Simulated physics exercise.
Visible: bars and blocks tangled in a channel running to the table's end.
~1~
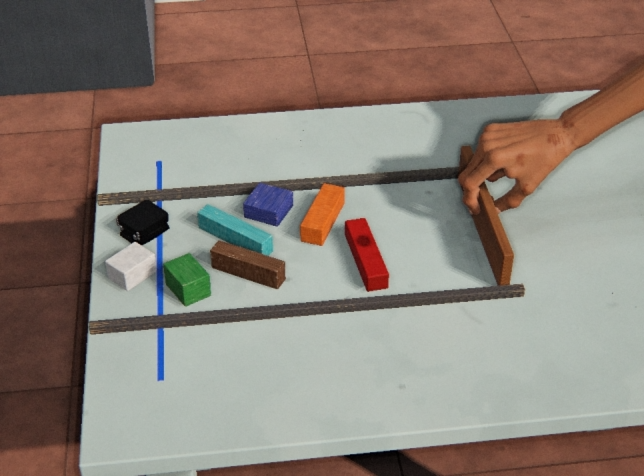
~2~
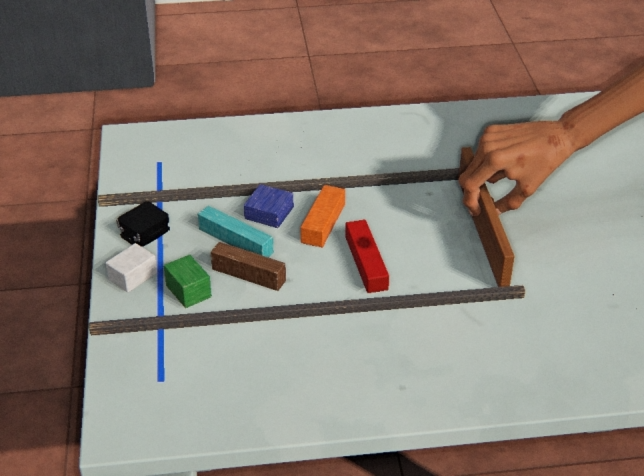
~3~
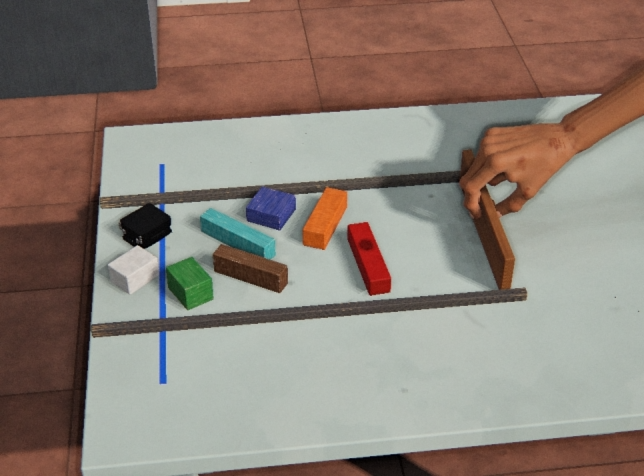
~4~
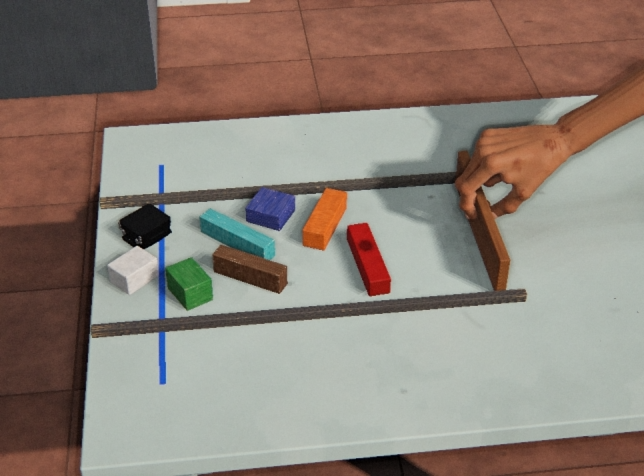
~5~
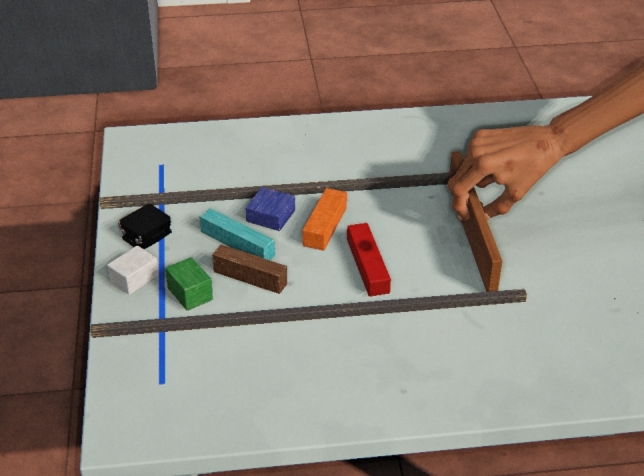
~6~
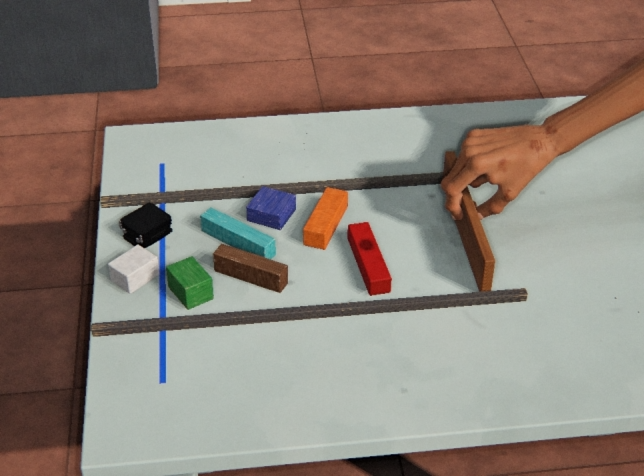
Hand sliding a brown board slightly left between two rails on a pale table, the scattered coloured blocks ahead staying still.
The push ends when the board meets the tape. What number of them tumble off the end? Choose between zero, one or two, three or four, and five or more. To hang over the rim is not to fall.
The count is one or two.
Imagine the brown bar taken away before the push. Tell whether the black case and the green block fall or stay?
As for the black case, it topples off; as for the green block, it is left in place.
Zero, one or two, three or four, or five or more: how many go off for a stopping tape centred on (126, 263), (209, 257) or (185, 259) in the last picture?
Per place, in order: Five or more; none; one to two.
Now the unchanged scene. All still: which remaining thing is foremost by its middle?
It would be the green block.
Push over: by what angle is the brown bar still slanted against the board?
About 35 degrees.
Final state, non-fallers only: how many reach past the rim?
Number: 4.
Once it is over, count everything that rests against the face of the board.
Looks like 2 of them, all told.
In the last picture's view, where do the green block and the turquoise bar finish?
Around (97, 300), then around (108, 259).
Early on, none off yet; white block at rest near (134, 269); black case at rest near (147, 227); green block at rest near (190, 283).
A while later, none off yet; white block travelled a little near (115, 276); black case travelled about its own width near (118, 228); green block travelled about its own width near (146, 298).
Finally, the number that fall off is one or two; lost, black case and white block.
